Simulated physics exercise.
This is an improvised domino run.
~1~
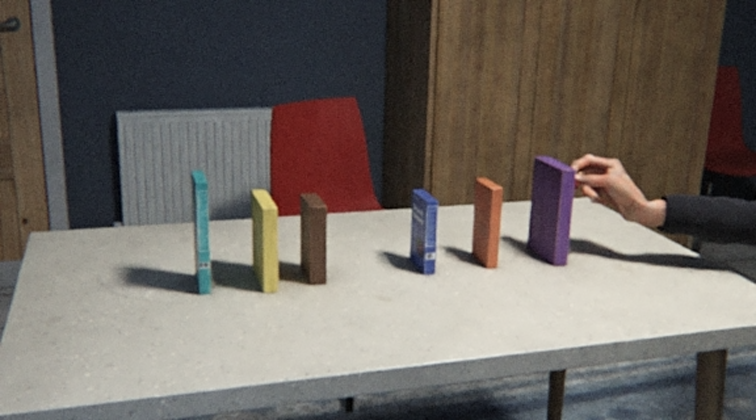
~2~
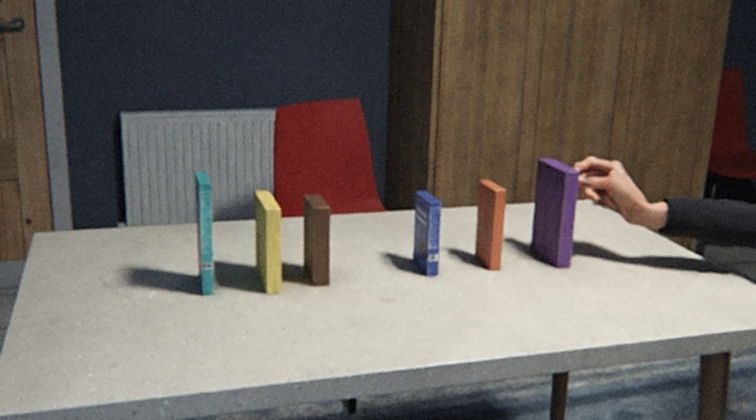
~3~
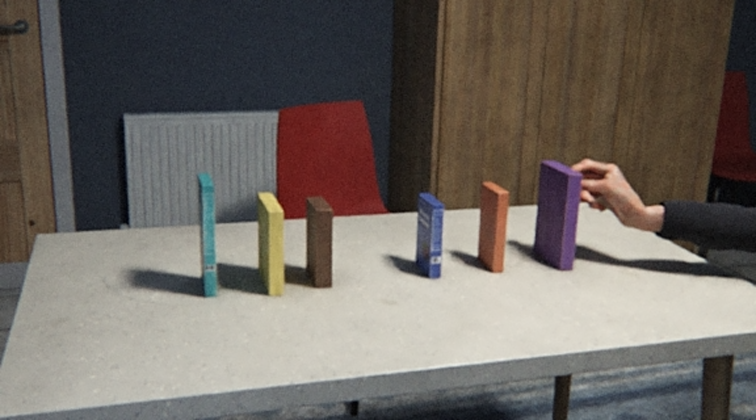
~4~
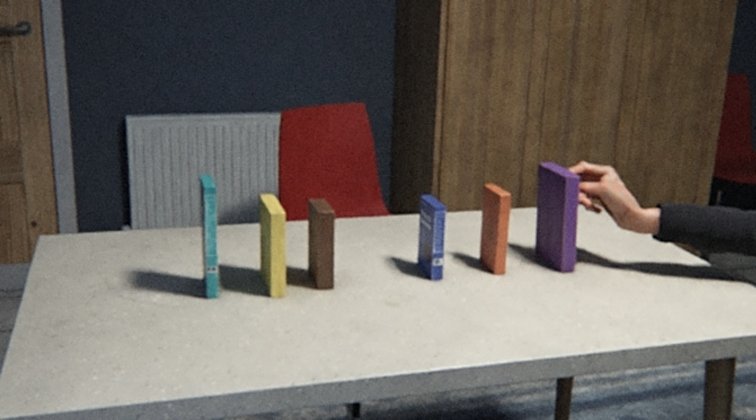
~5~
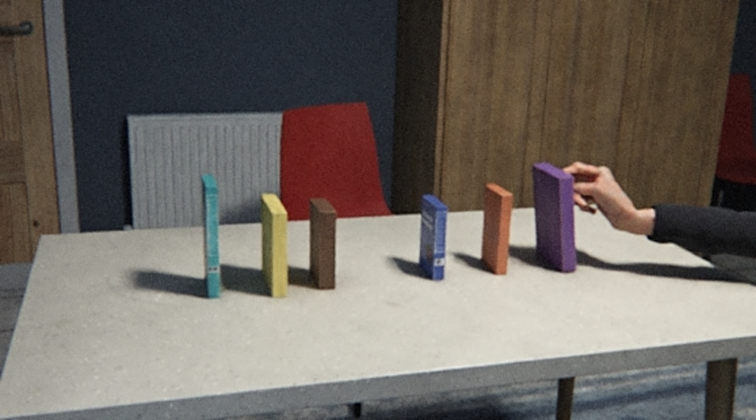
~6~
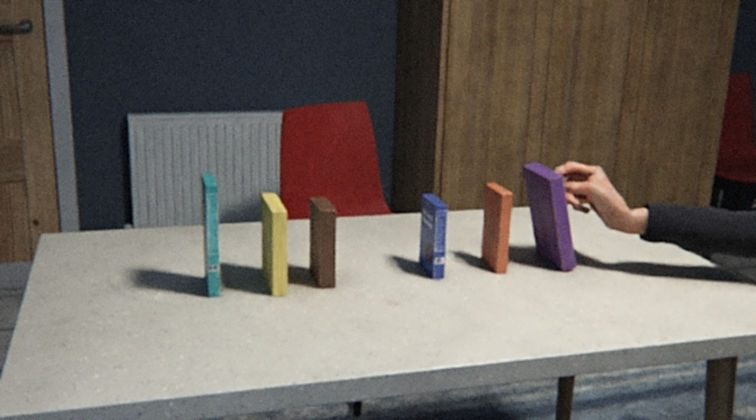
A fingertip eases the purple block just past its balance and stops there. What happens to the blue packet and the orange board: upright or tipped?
The blue packet tips over and the orange board tips over.
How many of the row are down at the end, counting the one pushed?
In all, 3.
Then, 0.30 s later than the last frame, purple block 69° over; orange board tilted by 51° near (463, 241); blue packet tilted by 12° near (426, 236).
Then, 0.40 s later than the last frame, purple block 81° over; blue packet on its side near (383, 272); orange board on its side near (447, 258).
When it is over, lying over on the table, blue packet and orange board; the other 2 as before. End places, in pixels of the last picture, blue packet near (380, 269), orange board near (447, 259).
